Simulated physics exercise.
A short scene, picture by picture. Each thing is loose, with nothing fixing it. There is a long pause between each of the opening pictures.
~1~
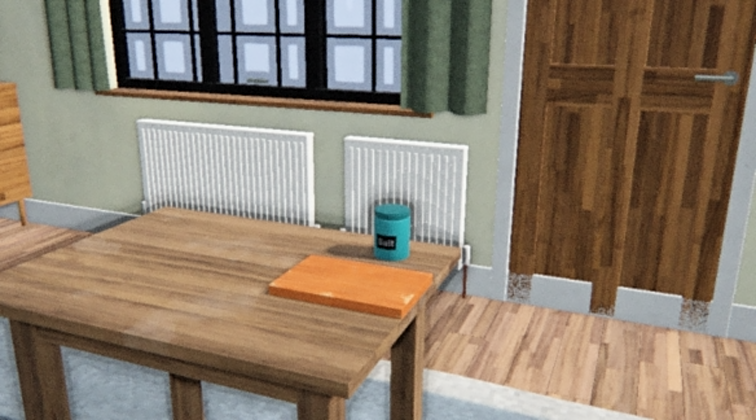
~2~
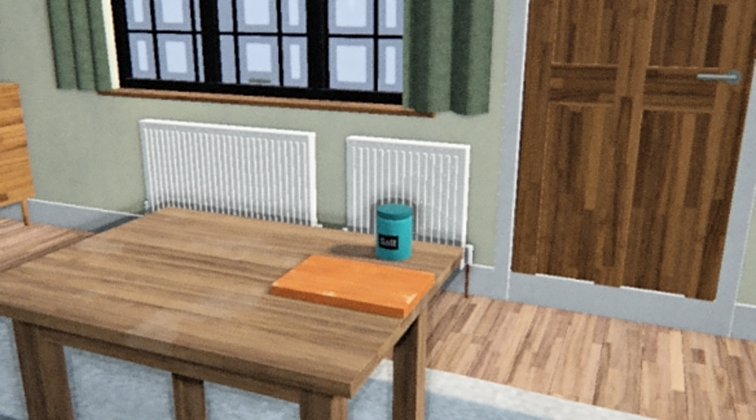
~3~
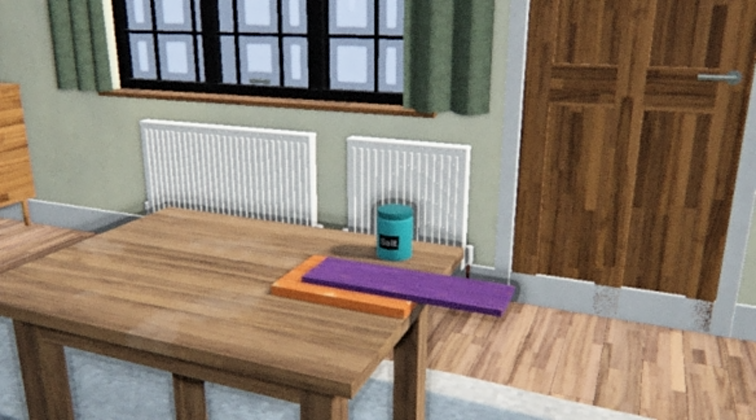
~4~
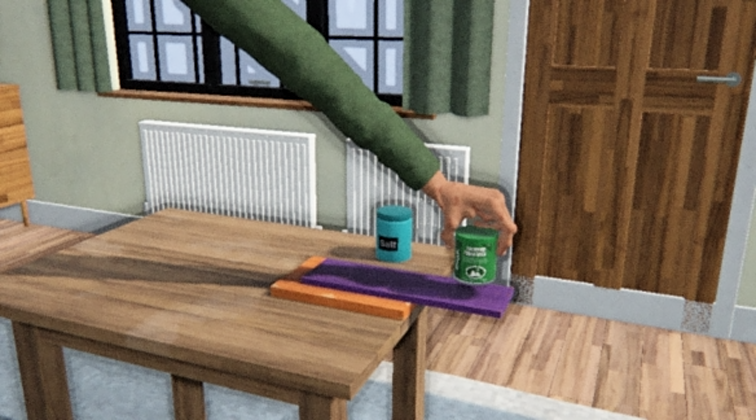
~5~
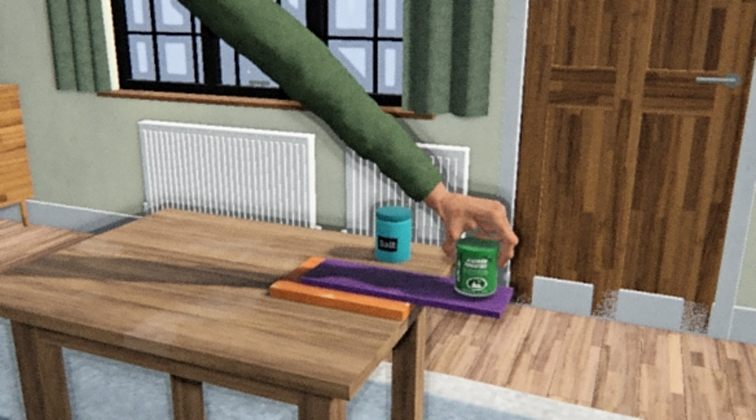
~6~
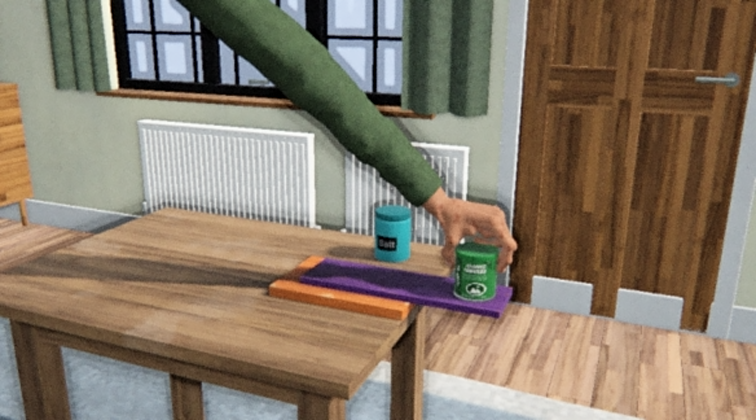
On a wooden table, a purple plank appears across an orange slab, and a hand lowers a green tin onto it.
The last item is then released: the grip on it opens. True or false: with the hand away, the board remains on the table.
False, it comes off.
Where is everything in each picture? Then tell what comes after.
In the first frame, the last thing is not in view yet; turquoise jar (392, 232).
In the second frame, the last thing is not in view yet.
In the third frame, the last thing is not in view yet; orange slab (355, 284).
The fourth frame shows still above its spot; green tin (476, 255); turquoise jar (394, 233).
The fifth frame shows still above its spot; green tin (477, 267); purple plank (405, 286).
The sixth frame shows in place under the hand; green tin (476, 271); orange slab (353, 285).
Then, 0.70 s after the last picture, green tin now down on the floor or falling; purple plank tipped 63° from how it was.
Then, 0.80 s after the last picture, purple plank now down on the floor or falling.
Then, 1.00 s after the last picture, things are still on the move.
By the end, down on the floor or falling, green tin and purple plank; the other 2 in place. The plank goes over.
